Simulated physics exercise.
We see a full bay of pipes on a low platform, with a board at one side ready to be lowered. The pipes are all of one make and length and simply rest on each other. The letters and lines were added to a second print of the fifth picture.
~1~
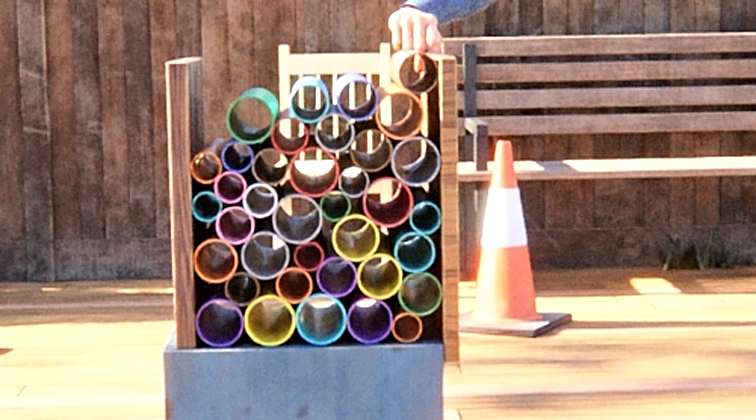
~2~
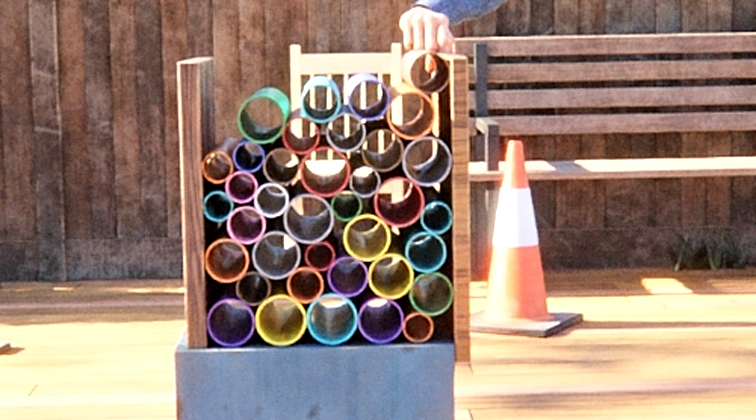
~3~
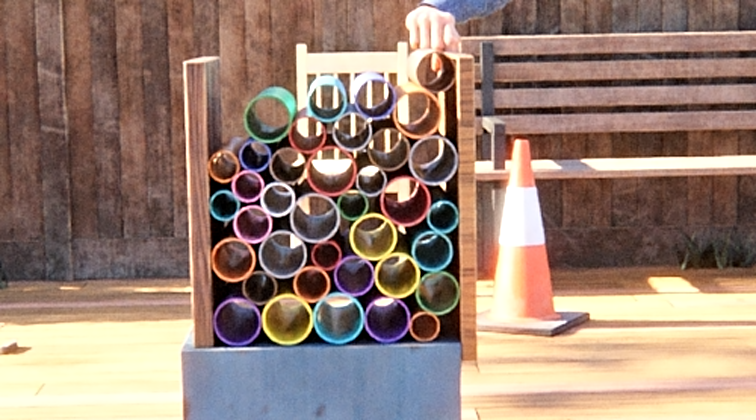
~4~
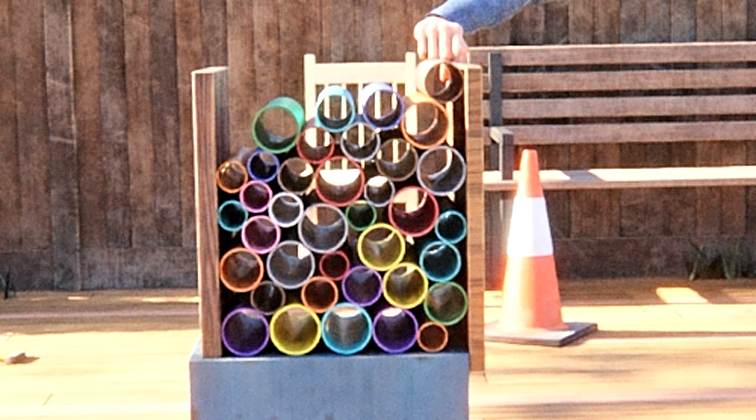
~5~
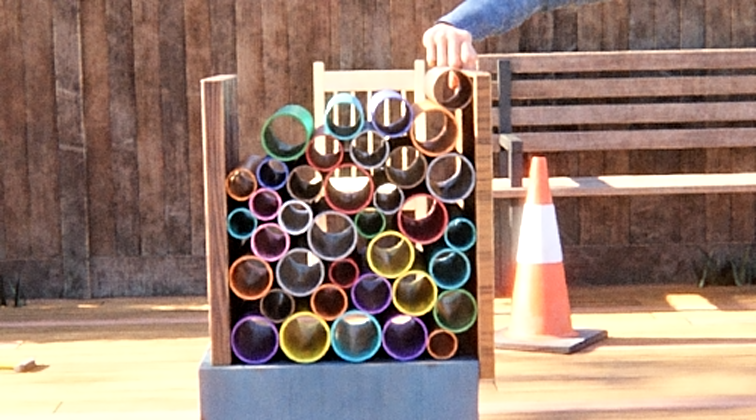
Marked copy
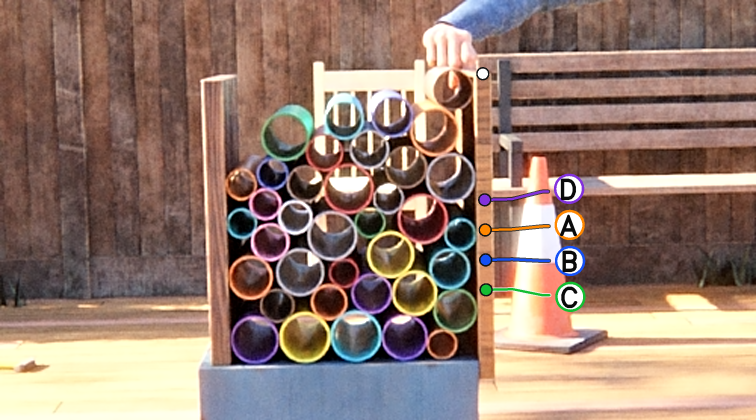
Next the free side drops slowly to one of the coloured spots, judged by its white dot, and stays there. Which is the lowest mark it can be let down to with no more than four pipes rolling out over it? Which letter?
It can be let down to D.
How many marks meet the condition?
One of the four.
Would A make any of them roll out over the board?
Yes.
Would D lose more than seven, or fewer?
At D, fewer than seven.
On the copy, A at (485, 230); B at (486, 260); C at (486, 290); D at (485, 200); the white dot at (483, 74).
On D. First, top of the board (474, 132).
Then, top of the board (476, 197).
Finally, top of the board (476, 199), two out over the board.
By contrast, A five out over the board; B more than four out over the board; C more than four out over the board.
